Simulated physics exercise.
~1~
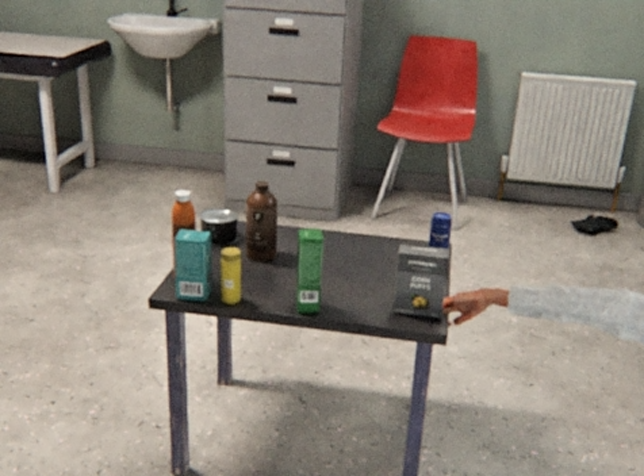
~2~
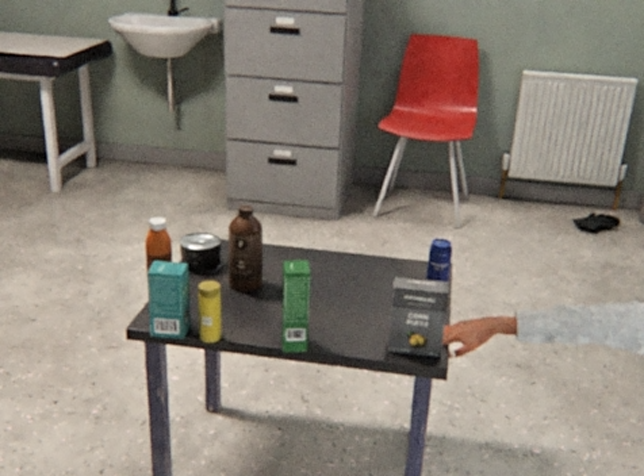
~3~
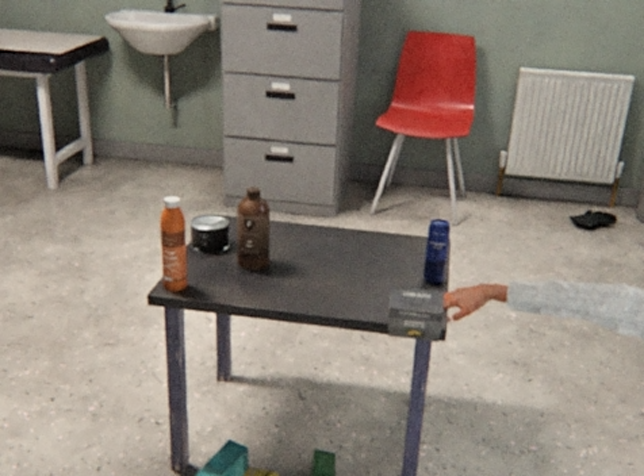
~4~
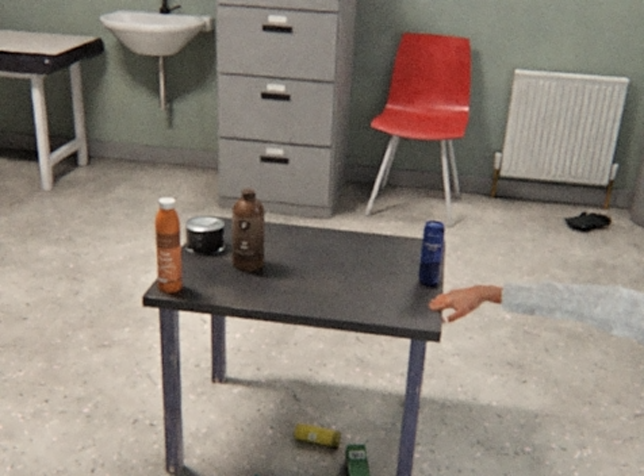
A hand jerking a small black table forward and back, four front packages dropping off, two bottles, tub and can remaining.
